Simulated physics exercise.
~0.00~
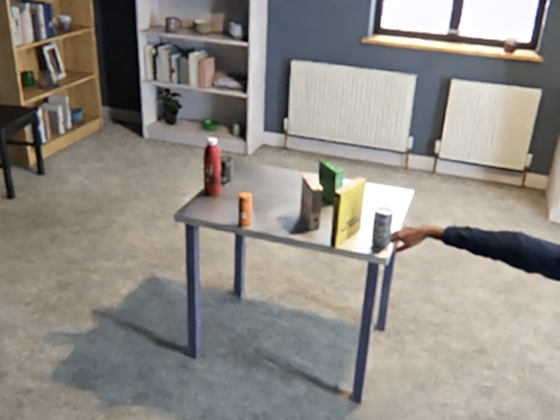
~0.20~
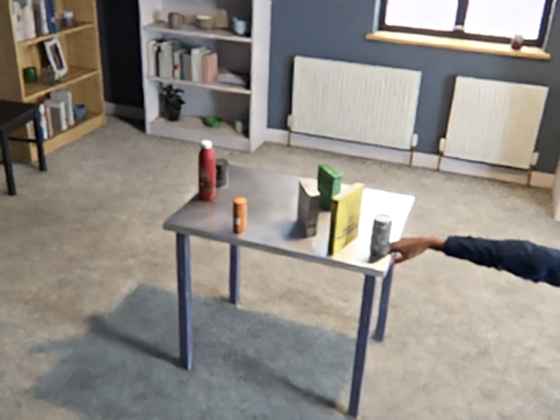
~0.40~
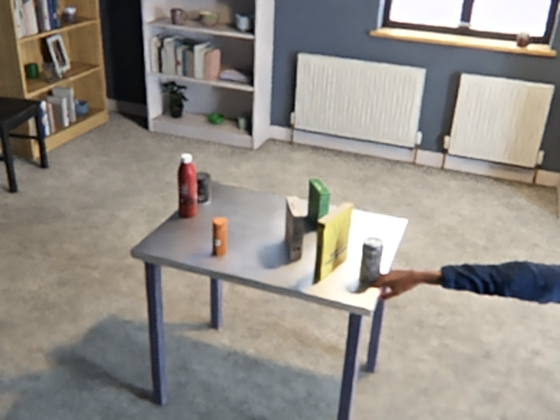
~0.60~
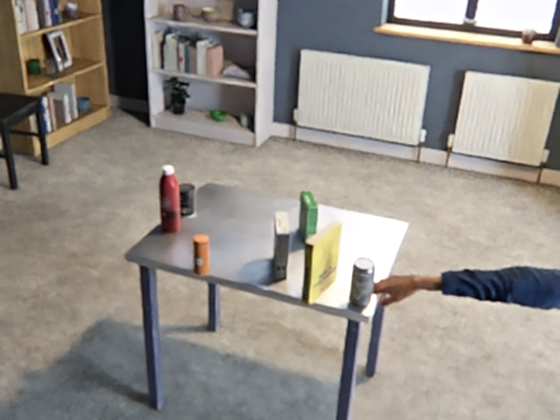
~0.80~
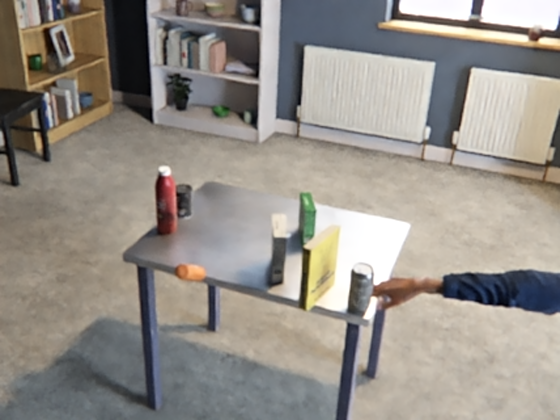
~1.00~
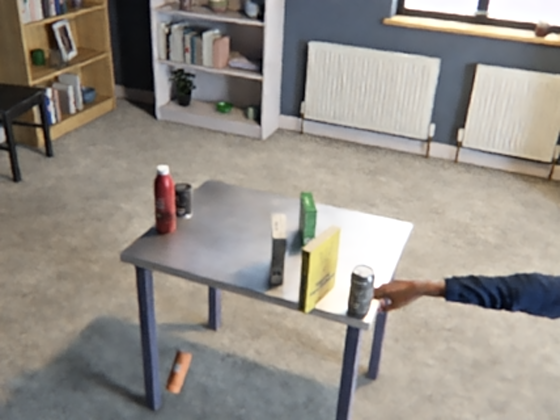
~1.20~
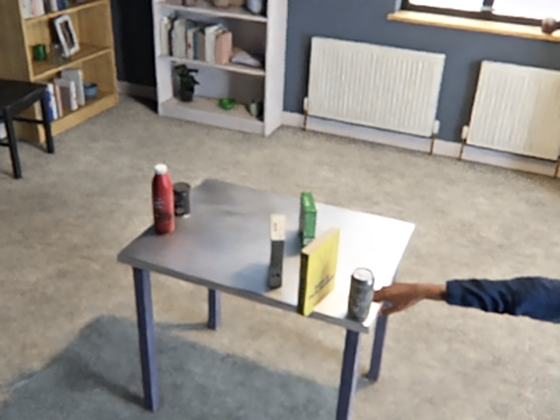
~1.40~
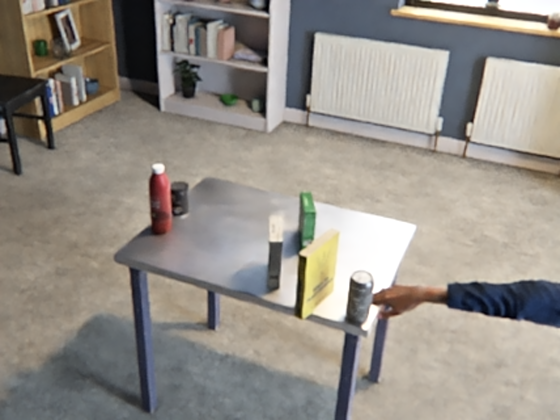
At first, a red bottle, an orange shaker, a dark tin, a yellow book, a grey can and white and green packets stand on a table, with a hand at its right corner. The table slides towards us and a little to the left, the hand staying at the corner and everything on top riding along upright. As the table comes to a stop, the orange shaker tips over at the near edge. It drops off and tumbles towards the floor, then passes out of sight. The other six things remain standing on the table, the hand still beside the grey can.
